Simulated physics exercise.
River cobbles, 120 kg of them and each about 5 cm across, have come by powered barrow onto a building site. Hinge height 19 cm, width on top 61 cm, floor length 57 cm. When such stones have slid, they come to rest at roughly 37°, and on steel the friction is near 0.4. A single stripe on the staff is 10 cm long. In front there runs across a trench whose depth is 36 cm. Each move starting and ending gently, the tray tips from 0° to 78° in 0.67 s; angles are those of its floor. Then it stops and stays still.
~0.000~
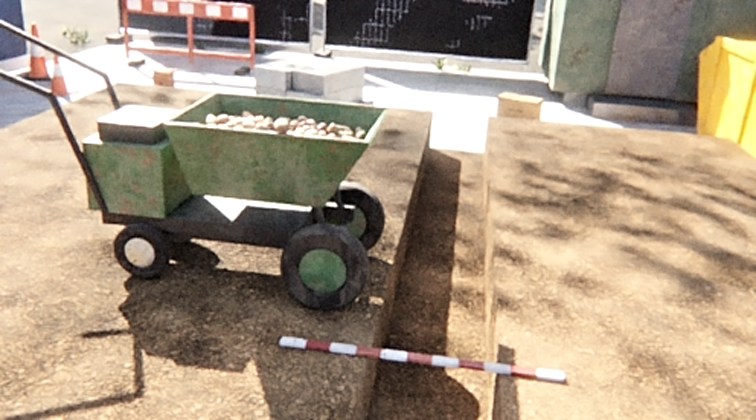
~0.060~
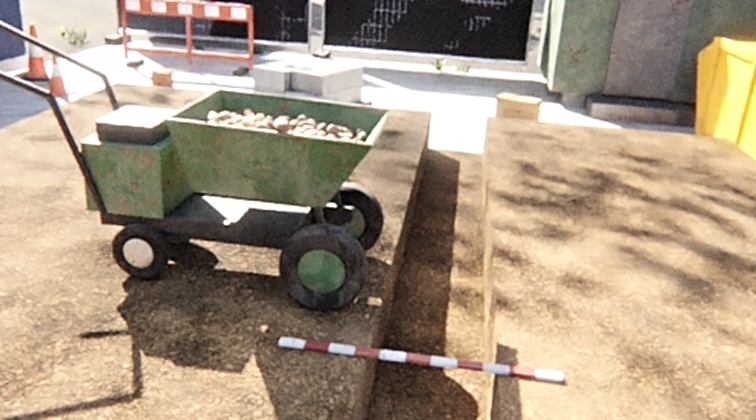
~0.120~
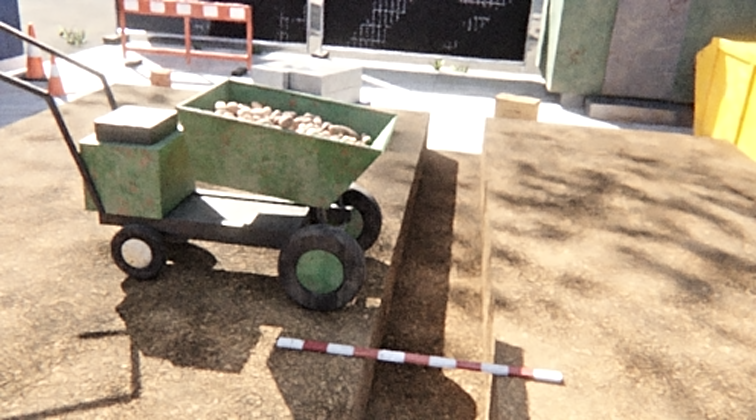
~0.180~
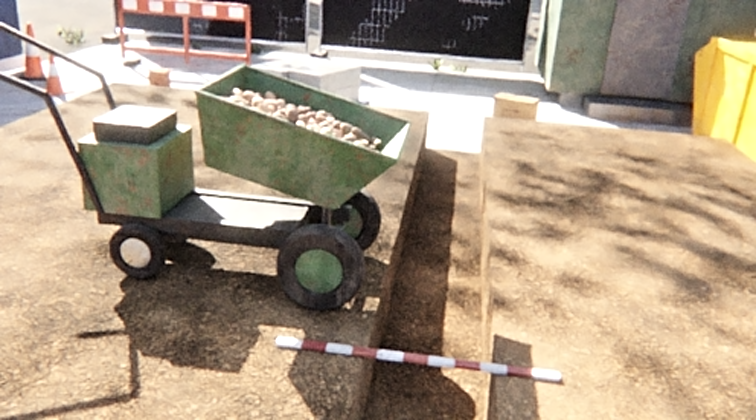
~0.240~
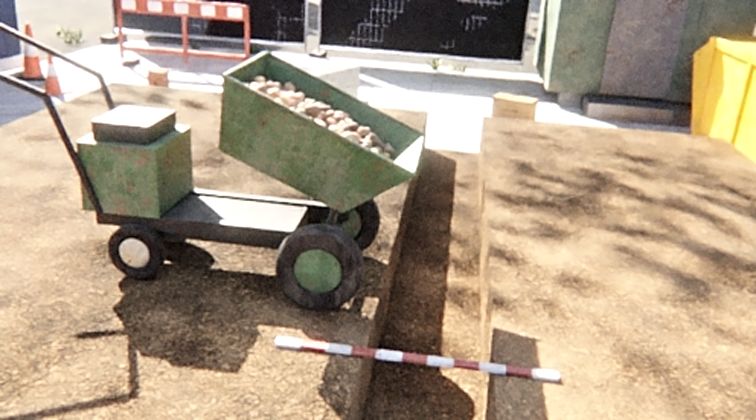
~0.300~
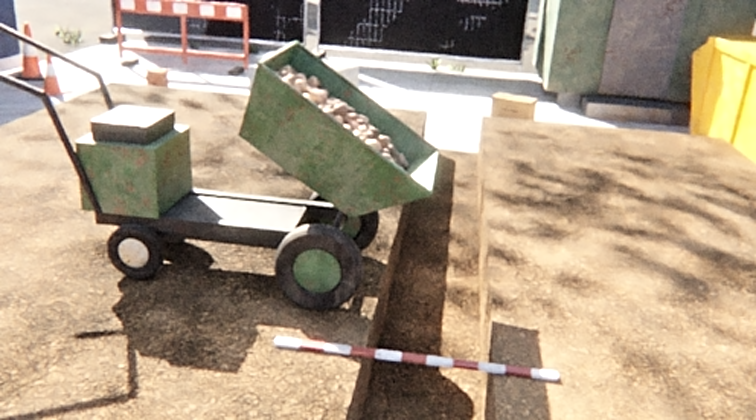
The clip shows a green powered barrow loaded with rounded stones standing beside a trench crossed by a red-and-white staff, as its tray tilts gradually forward to the right, the rear end rising while the wheeled base stays still.
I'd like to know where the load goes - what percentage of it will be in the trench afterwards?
I would put it at about 35 per cent.
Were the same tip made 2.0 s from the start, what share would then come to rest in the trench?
60 %.
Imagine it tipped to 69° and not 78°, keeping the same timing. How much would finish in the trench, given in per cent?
Then about 35 per cent.
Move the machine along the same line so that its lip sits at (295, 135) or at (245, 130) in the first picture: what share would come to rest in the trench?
The first start gives about 95 per cent, the second about 90.
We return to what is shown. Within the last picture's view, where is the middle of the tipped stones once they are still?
Middle at around (530, 295), I'd say.
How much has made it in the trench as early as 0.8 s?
Roughly 10 percent of the load.
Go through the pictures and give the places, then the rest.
In the first frame, the tray is at 0°, its lip at (368, 144); the top of the load is at (287, 126).
In the second frame, lip at (371, 146), floor tilted 2°, highest stones at (287, 125); the stones move at 0.4 m/s on average.
In the third frame, lip at (382, 152), floor tilted 7°, highest stones at (254, 115); the stones move at 0.9 m/s on average.
In the fourth frame, the tray is at 14°, its lip at (397, 161); the top of the load is at (257, 102); the stones move at 1.3 m/s on average.
In the fifth frame, the tray is at 23°, its lip at (414, 175); the top of the load is at (269, 90); the stones move at 1.5 m/s on average.
In the sixth frame, the tray is at 33°, its lip at (431, 194); the top of the load is at (288, 80); the stones move at 1.6 m/s on average.
After 0.5 s the floor is at 66°; 100 % in the tray; the foremost stones are at (452, 226).
After 0.8 s the floor is at 78°; 56 % in the tray, 10 % in the trench, 34 % past the trench; the foremost stones are at (567, 305).
After 1.1 s the floor is at 78°; 12 % in the tray, 23 % in the trench, 65 % past the trench; the foremost stones are past the picture's edge.
After 3.1 s the floor is at 78°; 0 % in the tray, 35 % in the trench, 65 % past the trench; the foremost stones are past the picture's edge.
